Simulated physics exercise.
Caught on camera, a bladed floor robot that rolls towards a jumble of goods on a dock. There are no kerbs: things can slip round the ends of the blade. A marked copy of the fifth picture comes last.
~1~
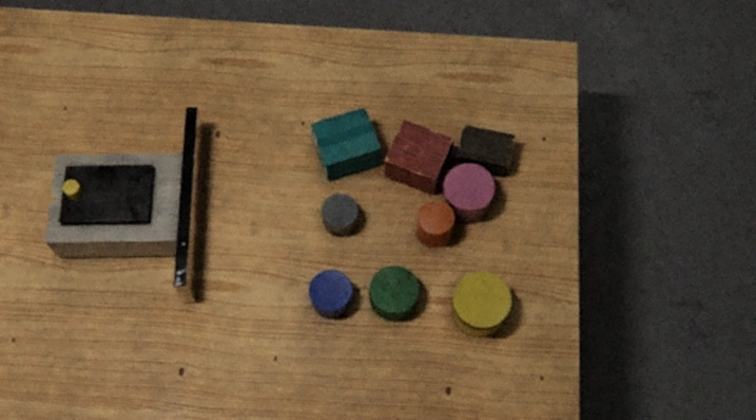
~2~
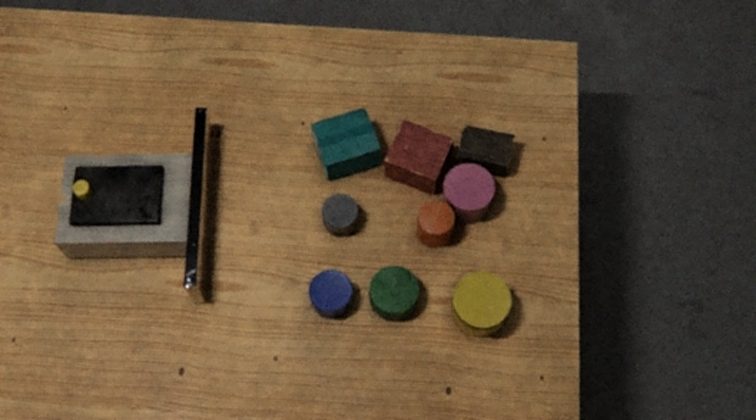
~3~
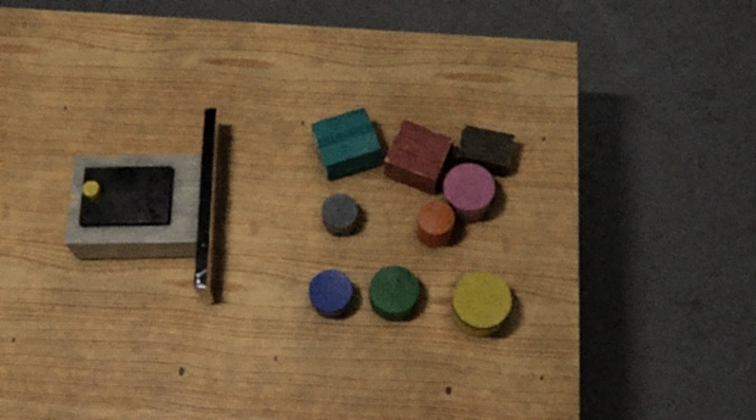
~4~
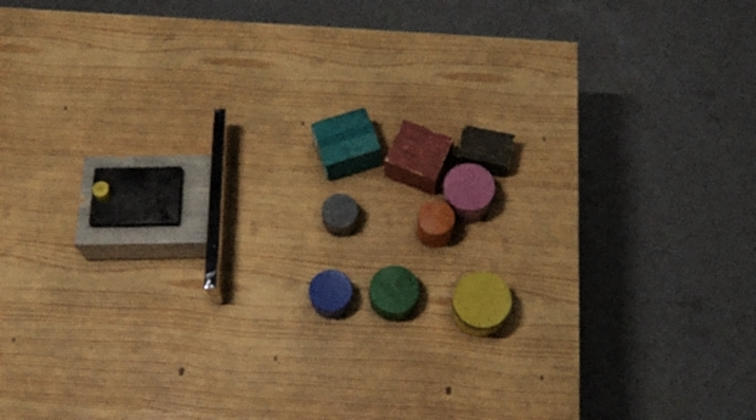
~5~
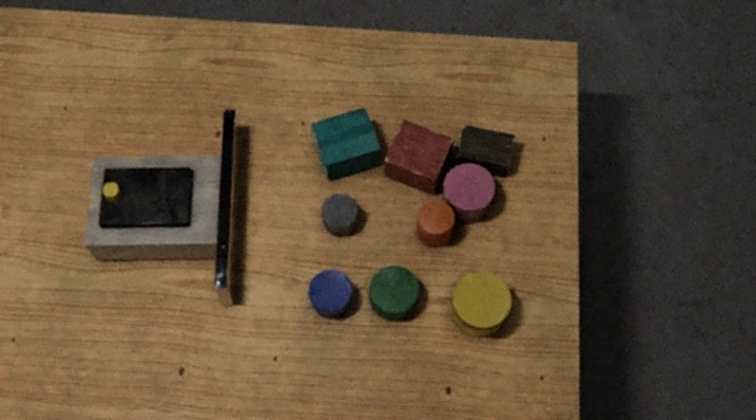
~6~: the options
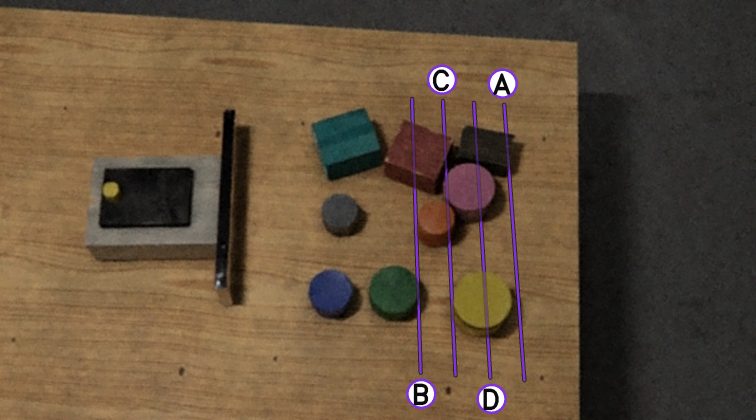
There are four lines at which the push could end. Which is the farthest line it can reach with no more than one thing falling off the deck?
Line D.
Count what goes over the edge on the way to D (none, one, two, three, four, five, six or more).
By then, one.
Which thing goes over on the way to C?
The black crate goes over.
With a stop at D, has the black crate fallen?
By then, yes.
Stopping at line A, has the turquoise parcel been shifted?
Yes.
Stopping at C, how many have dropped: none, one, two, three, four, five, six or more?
In all, one.
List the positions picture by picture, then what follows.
Robot (114, 194); grey pail (340, 216); pink pail (468, 194), in the first frame.
Robot (124, 195); green canister (395, 293), in the second frame.
Robot (134, 195); yellow pail (481, 305), in the third frame.
Robot (143, 196); blue pail (331, 295), in the fourth frame.
Robot (153, 196); turquoise parcel (347, 145); grey pail (340, 216); pink pail (468, 194), in the fifth frame.
On the marked copy, A at (514, 234); B at (416, 228); C at (449, 230); D at (482, 232).
Taking D. A third of the way, robot (245, 203); blue pail (347, 295); turquoise parcel (359, 149).
Two thirds of the way, robot (338, 209); black crate (549, 151); yellow pail (501, 308).
When it is over, robot (408, 213); black crate over the edge; red crate (564, 161); one fallen.
As for the rest, A drops three; B is within the limit but short; C is within the limit but short.
